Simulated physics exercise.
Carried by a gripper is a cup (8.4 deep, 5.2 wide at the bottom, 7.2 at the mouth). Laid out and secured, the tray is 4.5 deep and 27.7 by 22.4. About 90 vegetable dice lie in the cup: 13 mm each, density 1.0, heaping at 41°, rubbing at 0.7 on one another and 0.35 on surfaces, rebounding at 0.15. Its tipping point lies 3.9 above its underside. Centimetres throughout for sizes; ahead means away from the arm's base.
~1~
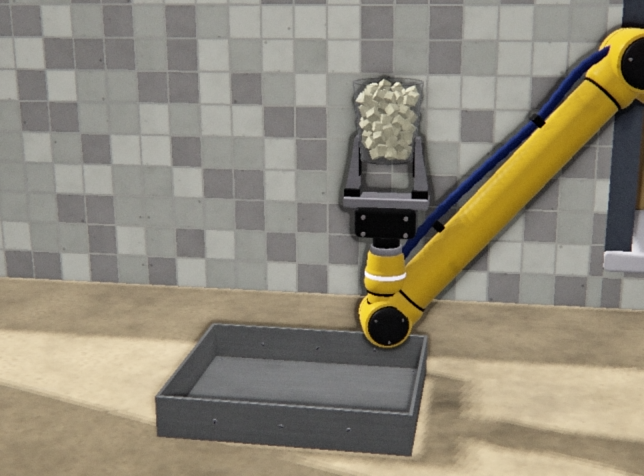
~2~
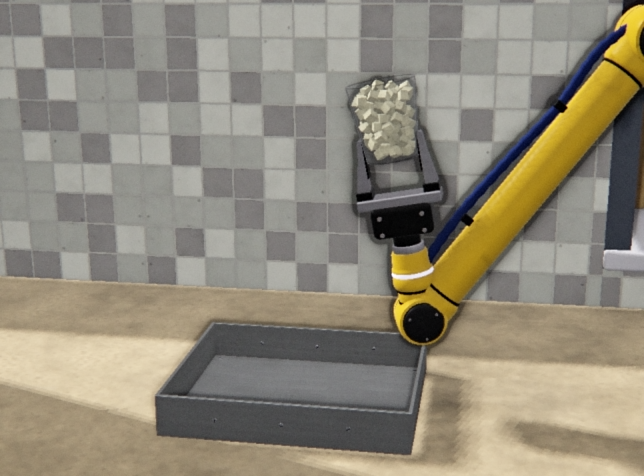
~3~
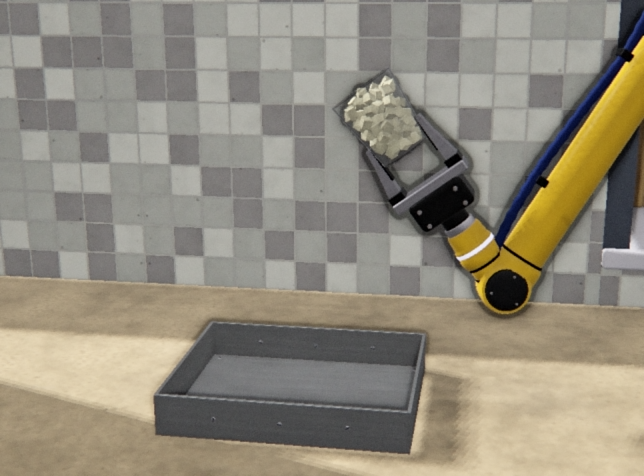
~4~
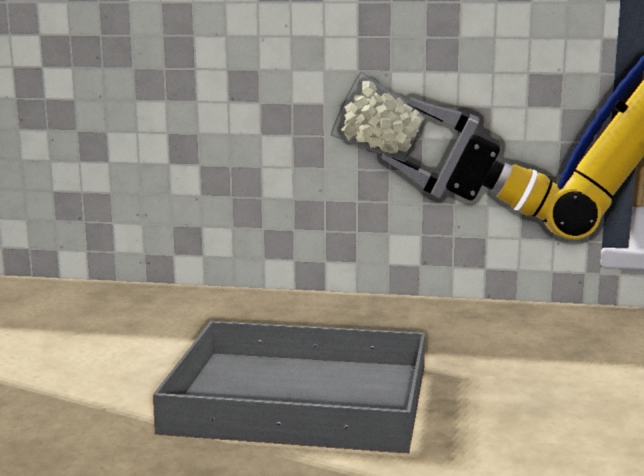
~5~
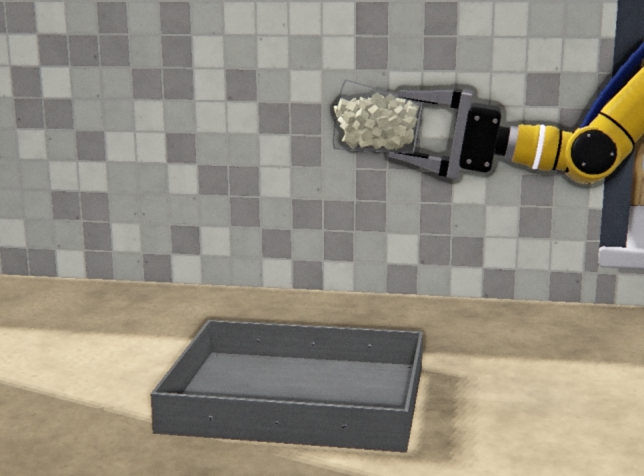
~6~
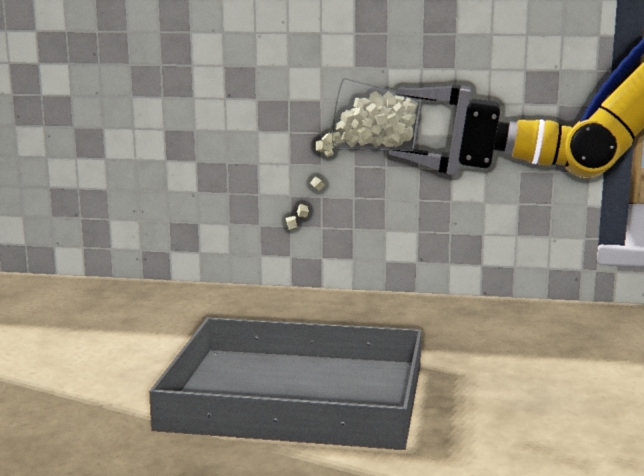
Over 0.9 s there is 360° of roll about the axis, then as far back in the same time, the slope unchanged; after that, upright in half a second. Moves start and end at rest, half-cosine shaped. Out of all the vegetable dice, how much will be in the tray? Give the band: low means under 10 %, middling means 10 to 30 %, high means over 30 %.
Band: High.
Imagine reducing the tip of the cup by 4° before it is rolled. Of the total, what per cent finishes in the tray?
I'd put it at close to 35 per cent.
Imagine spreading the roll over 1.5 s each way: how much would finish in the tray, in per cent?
In that case around 55 percent.
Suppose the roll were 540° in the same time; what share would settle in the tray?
It would come to around 55 per cent.
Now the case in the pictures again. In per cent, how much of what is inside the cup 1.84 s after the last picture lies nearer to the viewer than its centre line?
Roughly 40 per cent.
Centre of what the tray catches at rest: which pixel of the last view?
The middle lies at roughly (282, 387).
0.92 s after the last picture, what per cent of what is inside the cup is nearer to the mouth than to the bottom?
Share in mouth half: Approx. 45 %.
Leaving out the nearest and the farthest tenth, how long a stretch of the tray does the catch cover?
Length of tray covered: Approx. 12 cm.
Then, 0.92 s later, tipped 83°, highest piece 36 above the table; 67 in the cup, 25 in the tray, 2 in flight or on a rim.
Then, 1.84 s later, tipped 82°, highest piece 35 above the table; 47 in the cup, 44 in the tray, 3 in flight or on a rim.
Then, 2.50 s later, upright, highest piece 38 above the table; 49 in the tray, 45 in the cup.
Then, 3.20 s later, upright, highest piece 38 above the table; 49 in the tray, 45 in the cup.
At rest, 49 in the tray, 45 in the cup. That is 52 % in the tray.
